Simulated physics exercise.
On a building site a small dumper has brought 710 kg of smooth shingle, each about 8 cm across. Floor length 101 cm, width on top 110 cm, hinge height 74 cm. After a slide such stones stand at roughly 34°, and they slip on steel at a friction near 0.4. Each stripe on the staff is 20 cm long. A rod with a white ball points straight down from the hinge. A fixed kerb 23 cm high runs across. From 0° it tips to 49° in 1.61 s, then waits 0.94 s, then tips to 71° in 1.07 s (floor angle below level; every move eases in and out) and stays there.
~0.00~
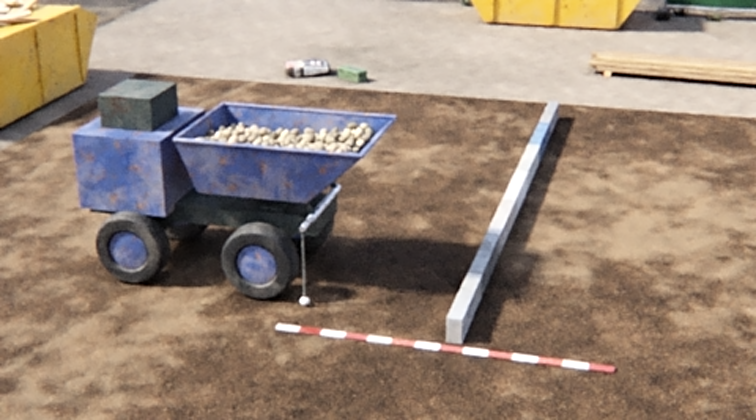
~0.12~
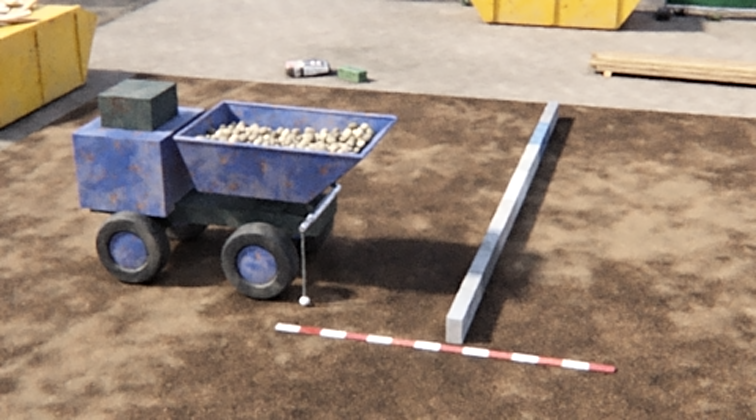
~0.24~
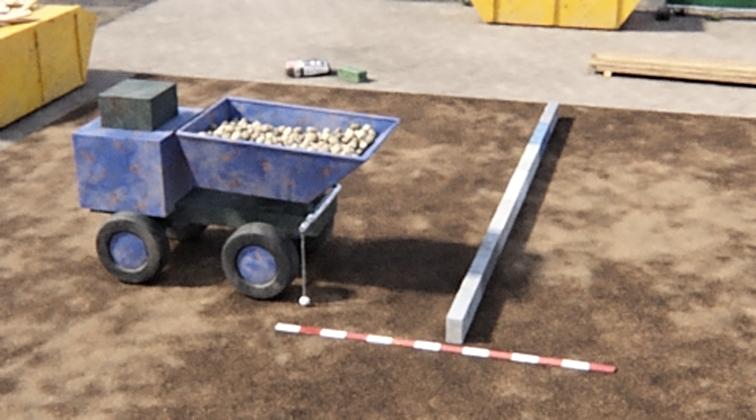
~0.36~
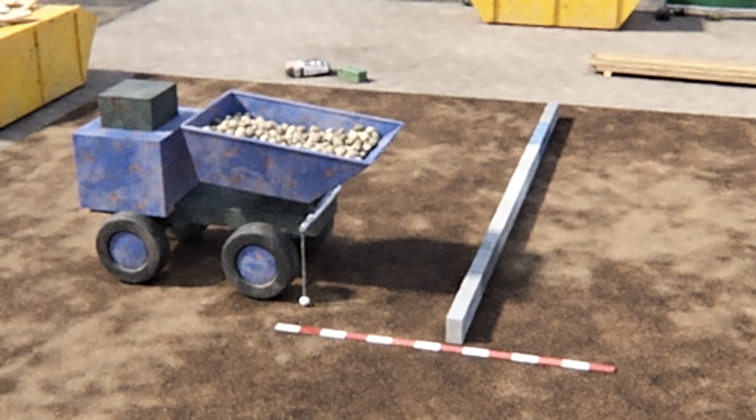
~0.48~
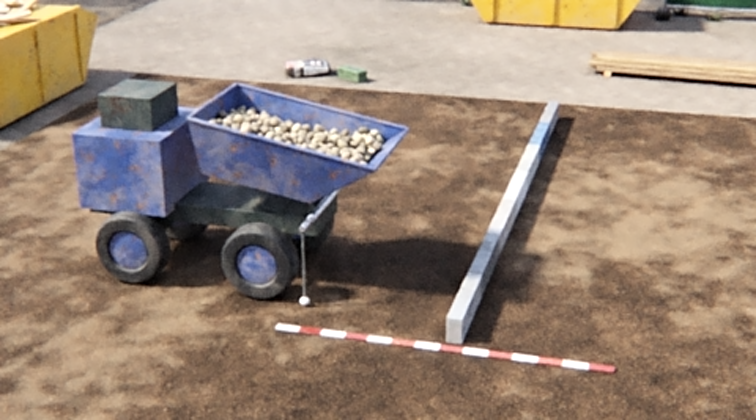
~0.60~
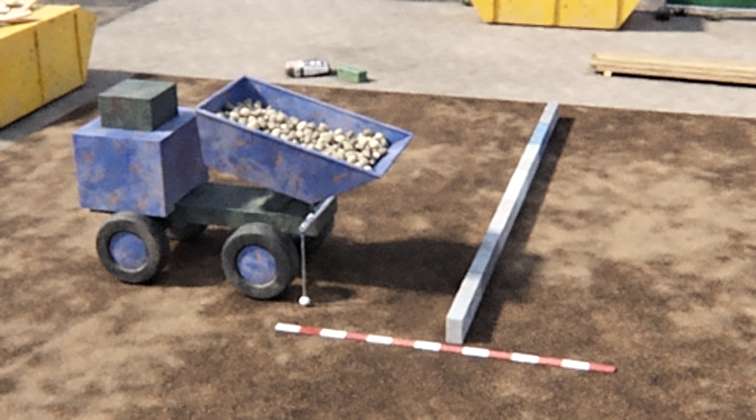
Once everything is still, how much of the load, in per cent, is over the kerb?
Roughly 10 per cent ends over the kerb.
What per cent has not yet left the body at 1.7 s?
Roughly 95 per cent is still inside.
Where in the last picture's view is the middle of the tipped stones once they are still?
Their middle is at about (440, 281).
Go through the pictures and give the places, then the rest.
The first frame shows lip at (363, 156), floor tilted 0°, highest stones at (342, 134).
The second frame shows lip at (364, 157), floor tilted 1°, highest stones at (331, 135); the stones move at 0.1 m/s on average.
In the third frame, the body is at 3°, its lip at (367, 160); the top of the load is at (275, 131); the stones move at 0.3 m/s on average.
In the fourth frame, the body is at 6°, its lip at (371, 164); the top of the load is at (243, 125); the stones move at 0.3 m/s on average.
The fifth frame shows lip at (376, 170), floor tilted 10°, highest stones at (246, 118); the stones move at 0.4 m/s on average.
The sixth frame shows lip at (382, 176), floor tilted 15°, highest stones at (240, 110); the stones move at 0.5 m/s on average.
After 1.2 s the floor is at 41°; 100 % in the body; the foremost stones are at (392, 195).
After 1.7 s the floor is at 49°; 95 % in the body, 5 % on this side of the kerb; the foremost stones are at (438, 227).
After 4.1 s the floor is at 71°; 6 % in the body, 82 % on this side of the kerb, 12 % over the kerb; the foremost stones are at (657, 313).
After 6.8 s the floor is at 71°; 0 % in the body, 87 % on this side of the kerb, 13 % over the kerb; the foremost stones are at (657, 313).
